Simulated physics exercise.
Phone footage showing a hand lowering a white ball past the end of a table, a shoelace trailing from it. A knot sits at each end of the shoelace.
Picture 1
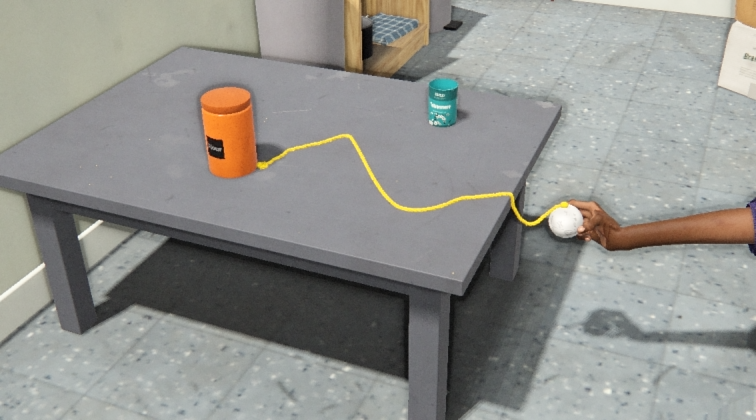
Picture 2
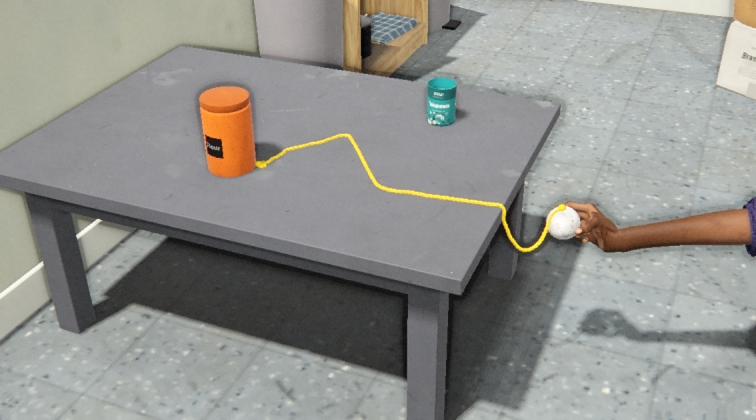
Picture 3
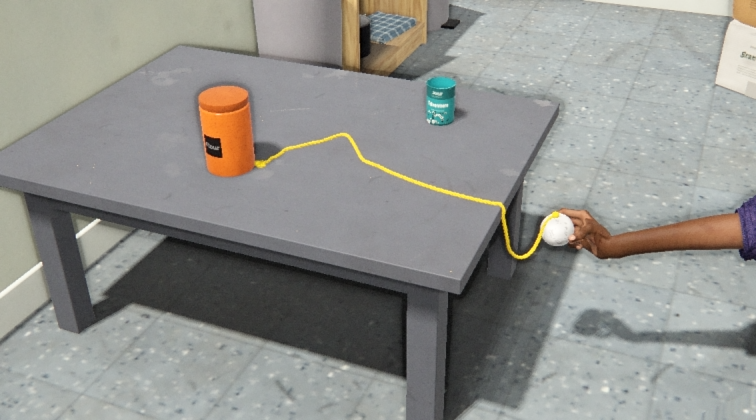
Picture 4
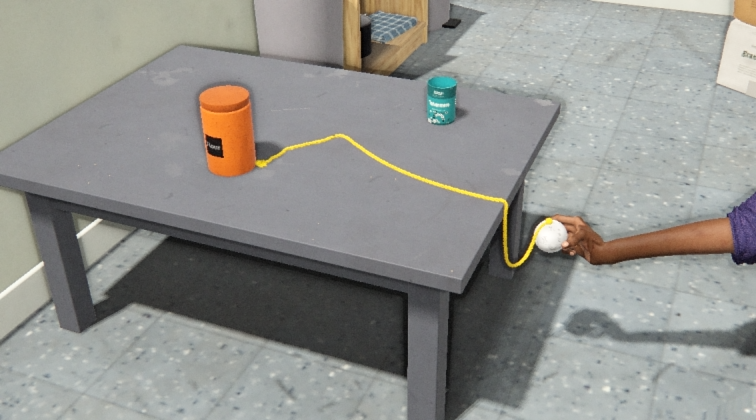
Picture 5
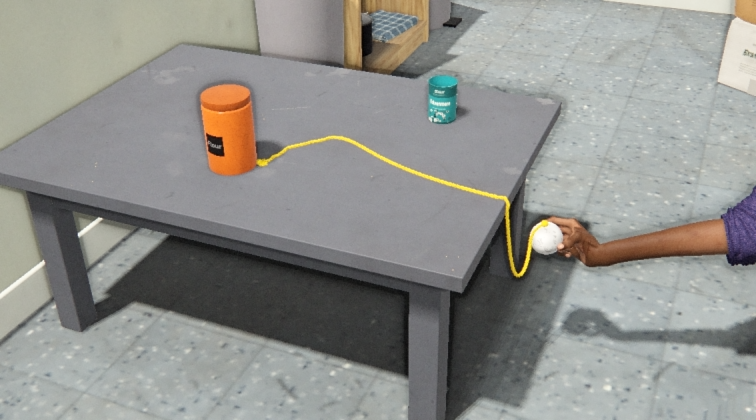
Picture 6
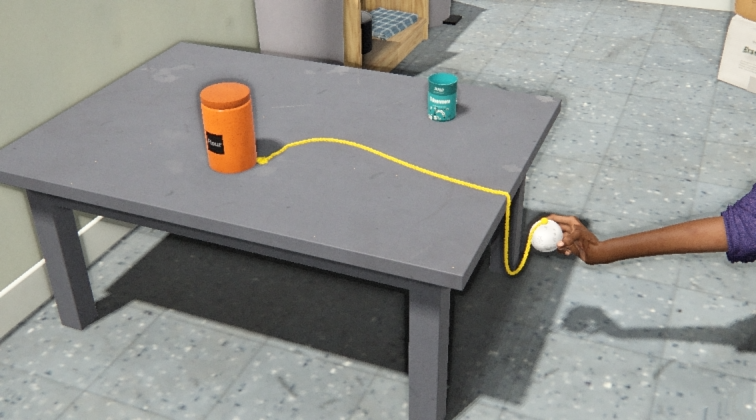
A hand lowers a white ball slightly beside the table, its yellow cord hanging slack.
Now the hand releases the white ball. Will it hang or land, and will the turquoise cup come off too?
Result: The white ball falls to the ground. The turquoise cup is not moved.
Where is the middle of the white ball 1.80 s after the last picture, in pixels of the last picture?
Approx. location: (510, 354).
Then, 0.48 s after the last picture, ball on the floor near (529, 350); canister unmoved; cup unmoved.
Then, 1.08 s after the last picture, ball on the floor near (519, 352); canister unmoved; cup unmoved.
Then, 1.80 s after the last picture, ball on the floor near (510, 354); canister unmoved; cup unmoved.
At rest, ball on the floor near (507, 355); canister unmoved; cup unmoved. The white ball reaches the floor and the turquoise cup remains where it stands.
